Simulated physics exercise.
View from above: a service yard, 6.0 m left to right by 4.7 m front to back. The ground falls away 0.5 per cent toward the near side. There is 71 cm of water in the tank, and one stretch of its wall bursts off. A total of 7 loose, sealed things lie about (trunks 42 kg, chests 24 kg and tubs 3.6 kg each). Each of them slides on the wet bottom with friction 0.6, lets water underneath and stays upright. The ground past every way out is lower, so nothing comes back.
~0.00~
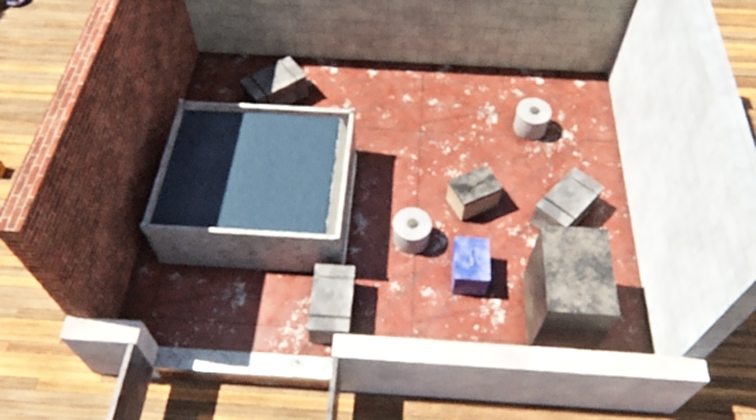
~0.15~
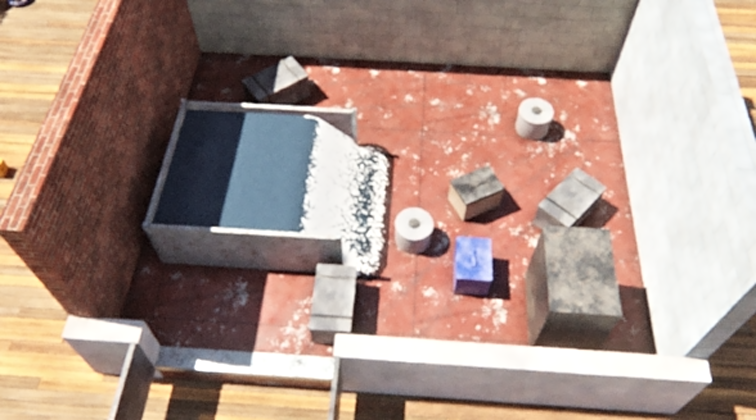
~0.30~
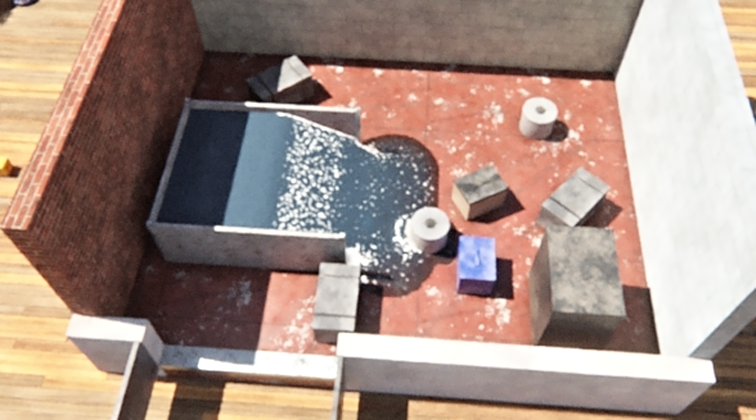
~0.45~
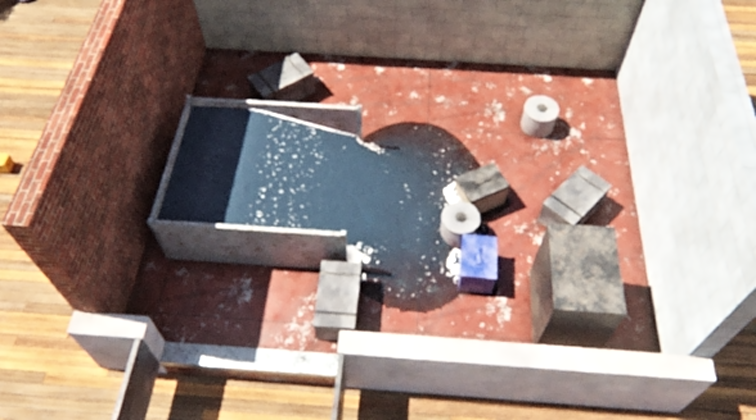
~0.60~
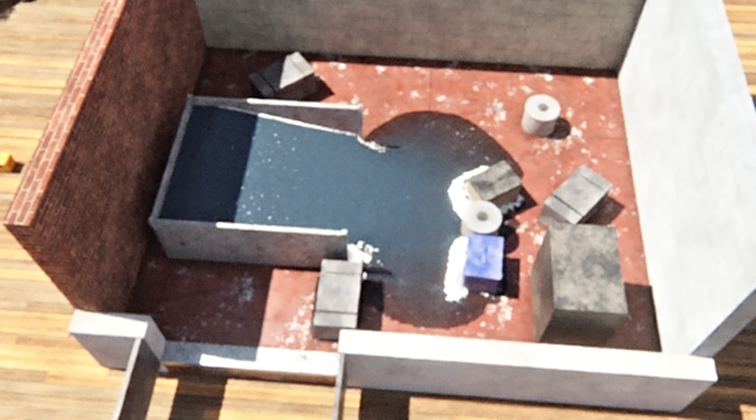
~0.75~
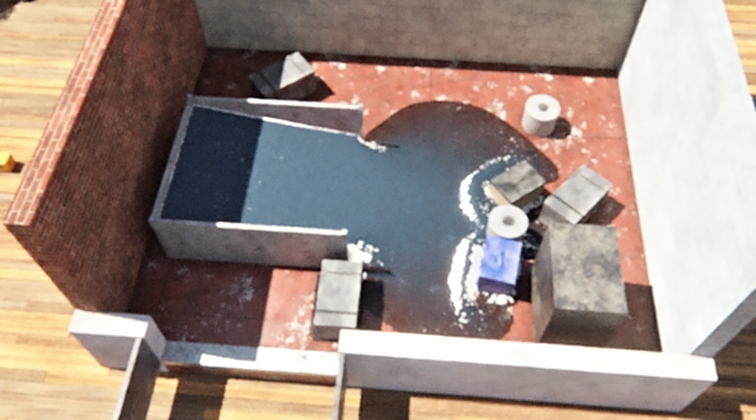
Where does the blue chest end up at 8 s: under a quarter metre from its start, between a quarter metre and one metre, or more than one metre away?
It finishes a long distance off.
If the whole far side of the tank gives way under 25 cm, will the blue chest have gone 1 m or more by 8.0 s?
Note: Blue chest unmoved.
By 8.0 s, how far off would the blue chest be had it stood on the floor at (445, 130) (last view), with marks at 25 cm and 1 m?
As it turns out, it is swept away.
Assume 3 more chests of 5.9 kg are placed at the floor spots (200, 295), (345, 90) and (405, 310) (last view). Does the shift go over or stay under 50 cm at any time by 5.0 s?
First inside the limit, then inside the limit, then outside the limit.
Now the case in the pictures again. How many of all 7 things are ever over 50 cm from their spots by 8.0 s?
That comes to 6.
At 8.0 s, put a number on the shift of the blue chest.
Around 250 cm from the start.
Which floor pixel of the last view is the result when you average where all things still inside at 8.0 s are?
Roughly at (373, 133).
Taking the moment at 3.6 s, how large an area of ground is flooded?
Wet: Near 20 m2.
After 1.6 s the blue chest is near (521, 265), 0.5 m from its start, aground; 0 of 7 are out; 2 afloat.
After 3.6 s the blue chest is near (565, 216), 1.1 m from its start, afloat; 0 of 7 are out; 5 afloat.
After 5.6 s the blue chest is near (593, 179), 1.8 m from its start, afloat; 0 of 7 are out; 5 afloat.
After 8.0 s the blue chest is near (595, 142), 2.3 m from its start, aground; 0 of 7 are out; 5 afloat.
